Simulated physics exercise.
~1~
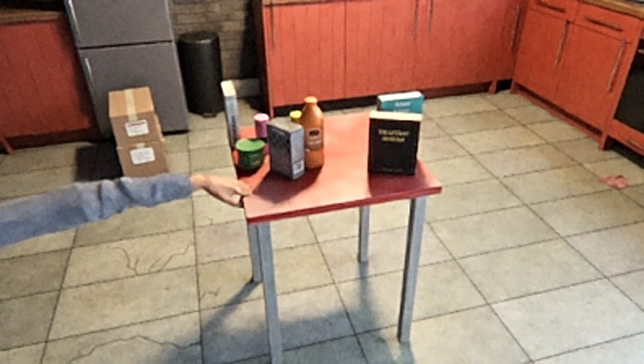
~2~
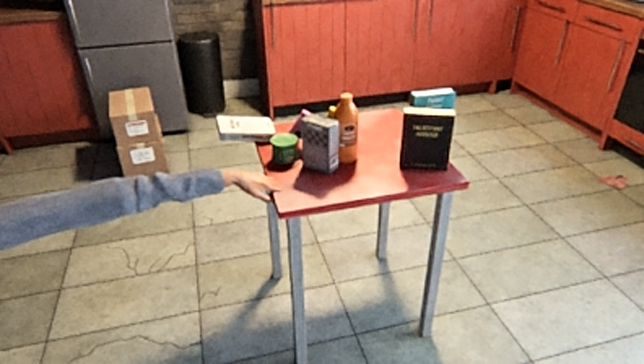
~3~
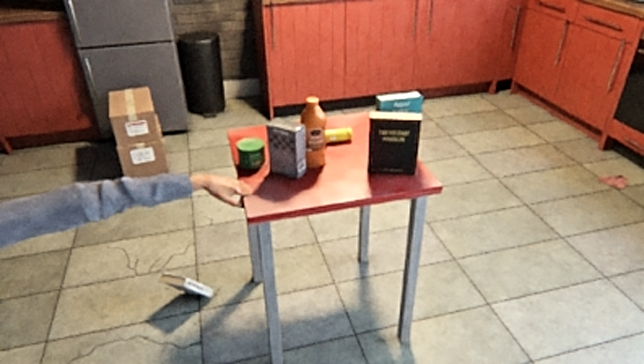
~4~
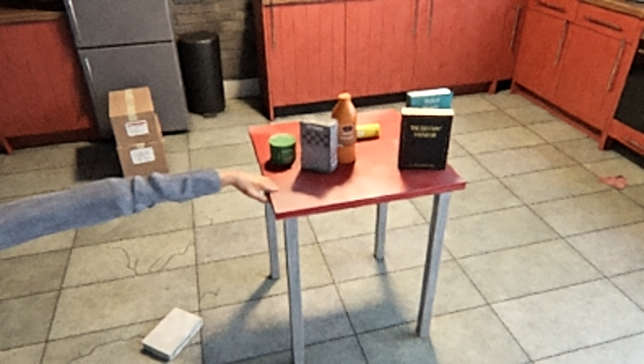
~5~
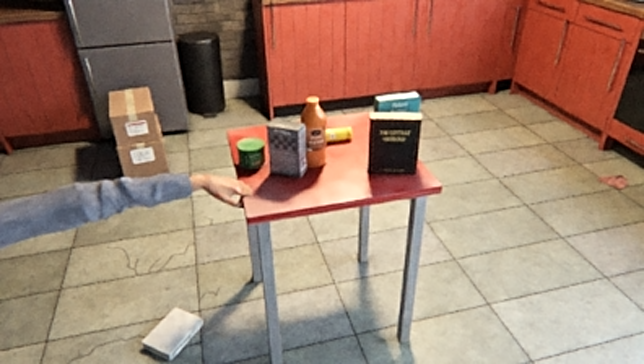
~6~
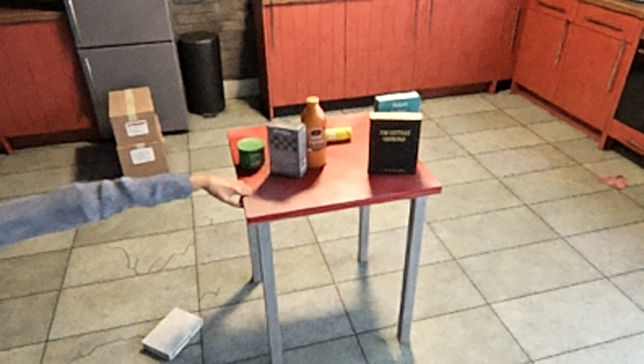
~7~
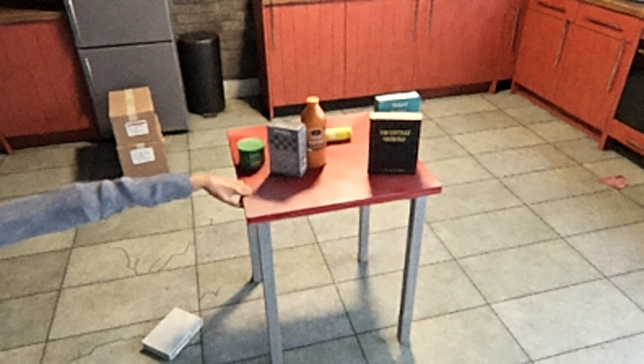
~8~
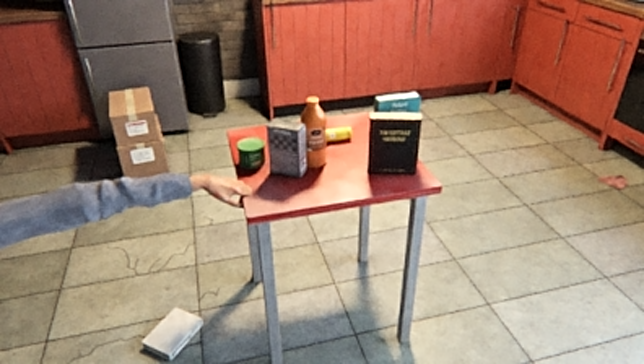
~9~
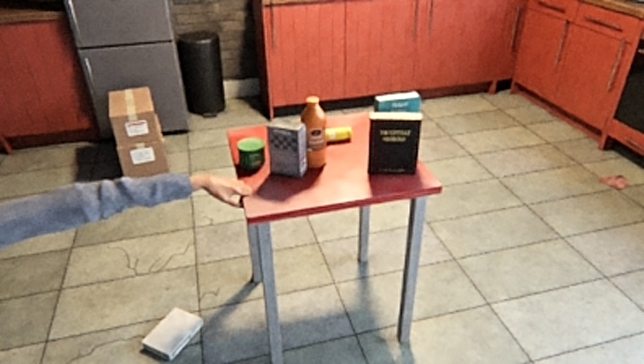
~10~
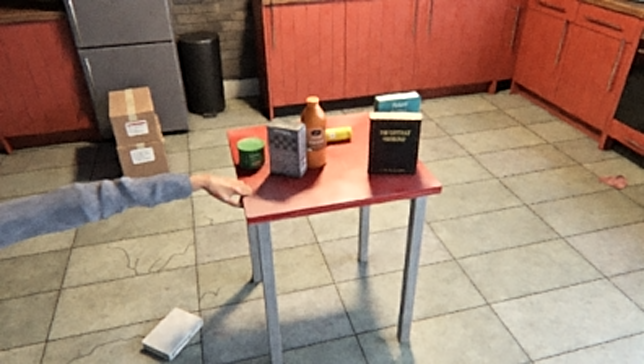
A red table was jerked right and back twice by a hand at its edge, toppling a white book to the floor and a yellow shaker onto its side, while the bottle, green tub, grey packet and other two books stayed standing on top.
